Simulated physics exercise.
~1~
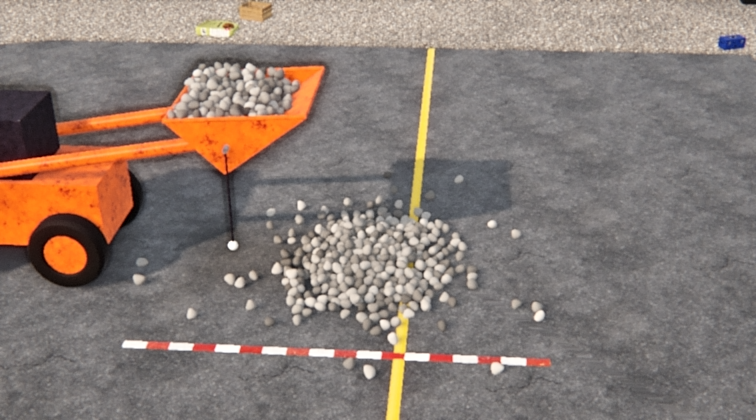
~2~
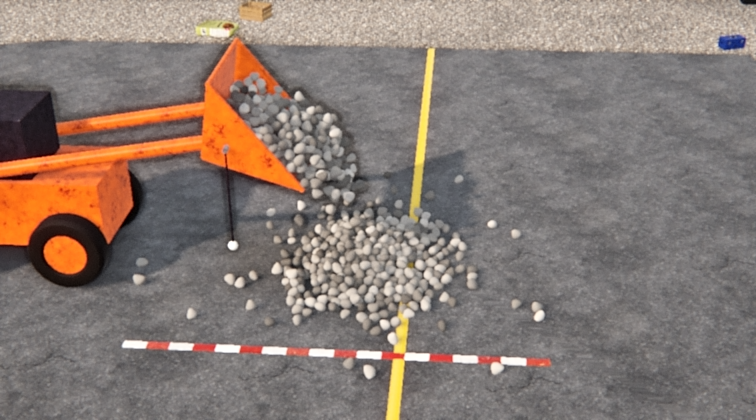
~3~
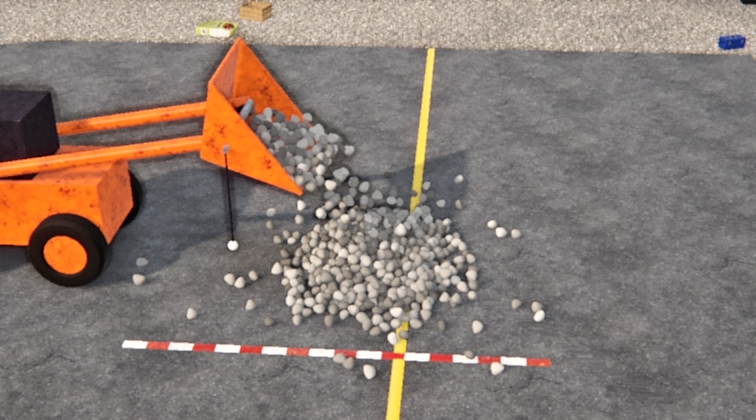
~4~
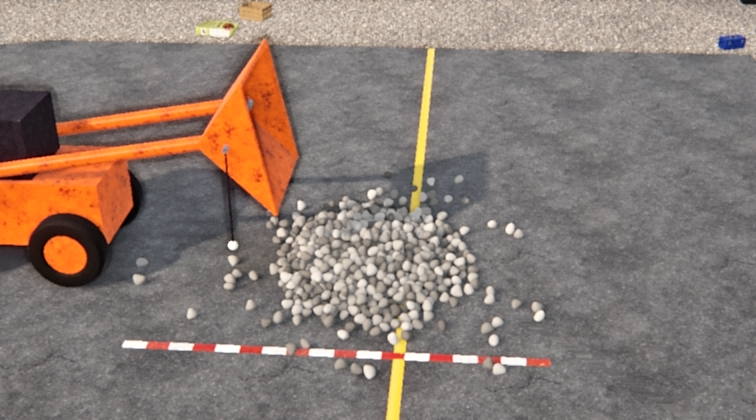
A stretch of dark grey paved ground with a strip of pale gravel along its far edge is seen from above at an angle. On the left, an orange loader with black wheels holds up a bucket full of grey stones beside a loose heap, which lies across a yellow line, with a red and white striped bar in front. The bucket tips forward to the right, and stones start sliding over its lip. More stones pour onto the heap while the bucket stays tilted. It then tips steeply and empties, leaving a broader heap, mostly left of the line, with some stones beyond it.
